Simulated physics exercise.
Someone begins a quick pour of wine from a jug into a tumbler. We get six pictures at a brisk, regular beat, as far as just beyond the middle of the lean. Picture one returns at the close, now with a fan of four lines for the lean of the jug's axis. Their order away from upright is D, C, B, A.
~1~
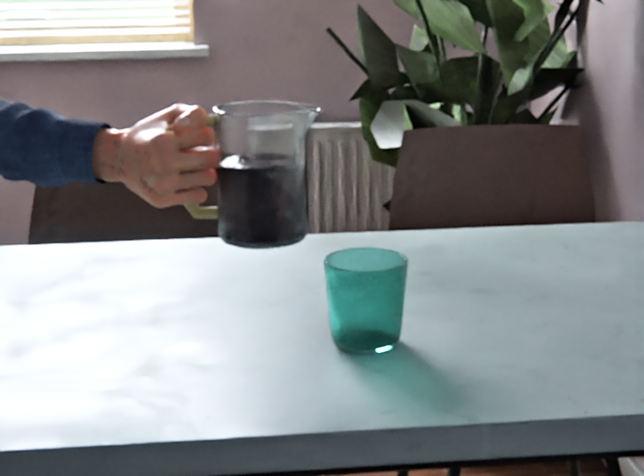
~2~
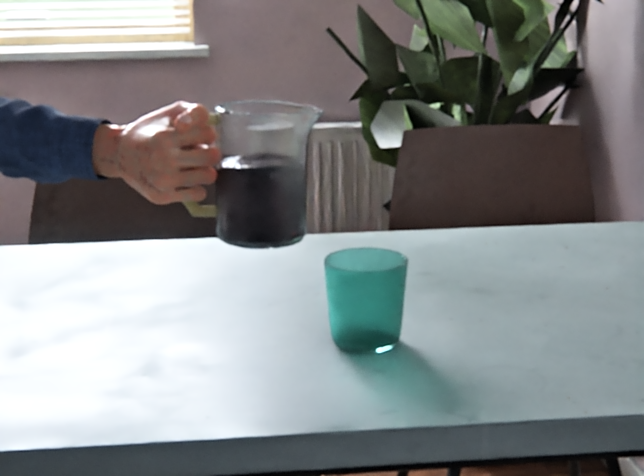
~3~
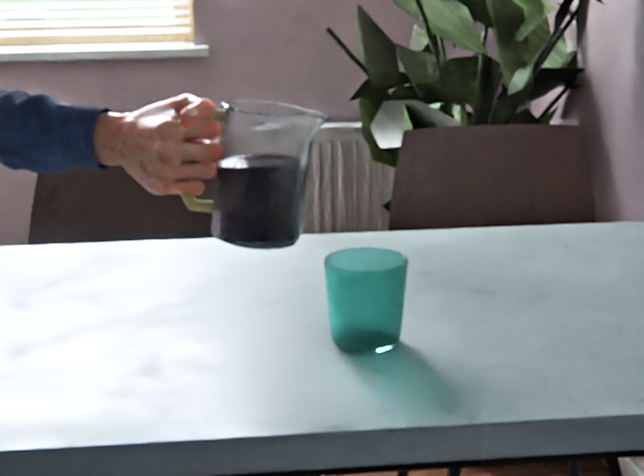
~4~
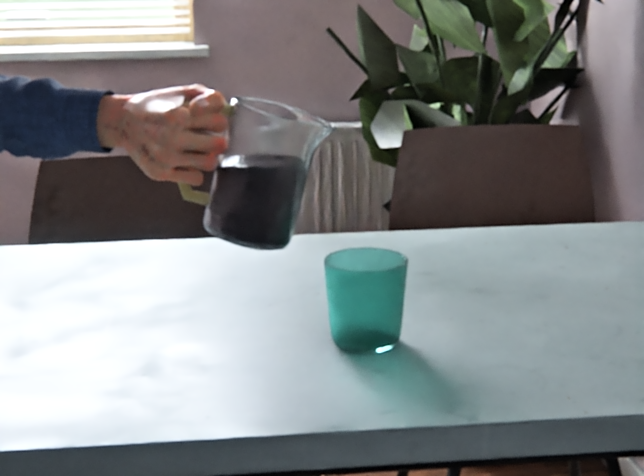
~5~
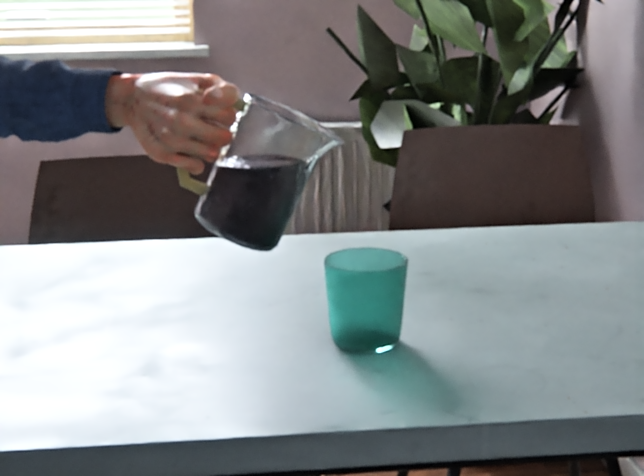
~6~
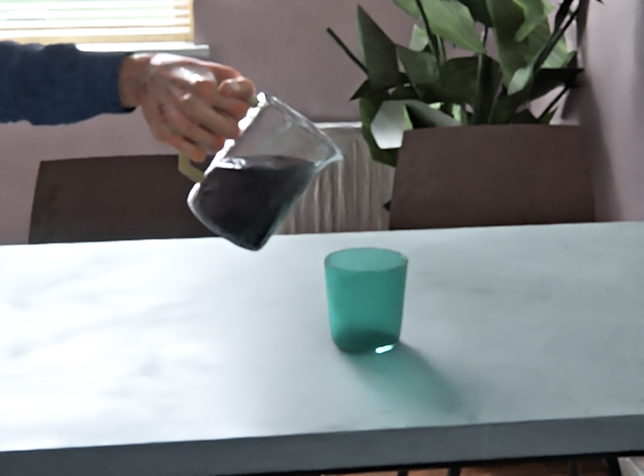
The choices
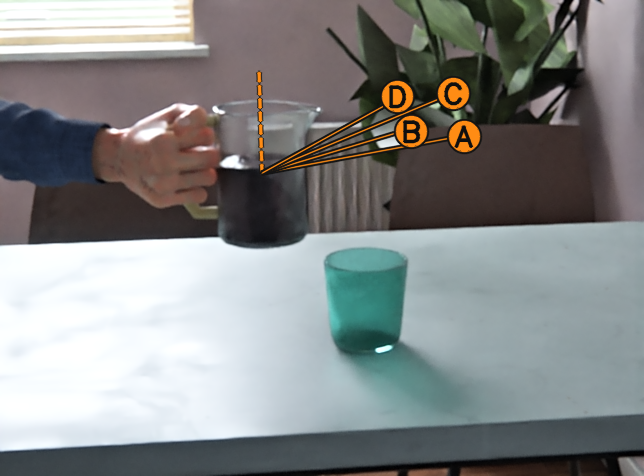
A hand holds a glass jug of dark liquid and tilts it rightward above a table.
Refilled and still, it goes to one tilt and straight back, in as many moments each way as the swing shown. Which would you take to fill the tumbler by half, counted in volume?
Use tilt B.
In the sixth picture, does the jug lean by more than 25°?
Yes.
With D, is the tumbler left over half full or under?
Under half.
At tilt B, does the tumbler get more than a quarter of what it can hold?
Yes, it does.
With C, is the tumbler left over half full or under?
Under half.
On the marked copy, A at (447, 138); B at (393, 133); C at (437, 99); D at (383, 106).
If A is chosen, the tumbler ends with about 63 % of what it can hold; 4 % of the wine is spilt.
If B is chosen, the tumbler ends with about 50 % of what it can hold.
If C is chosen, the tumbler ends with about 35 % of what it can hold.
If D is chosen, the tumbler ends with about 20 % of what it can hold.
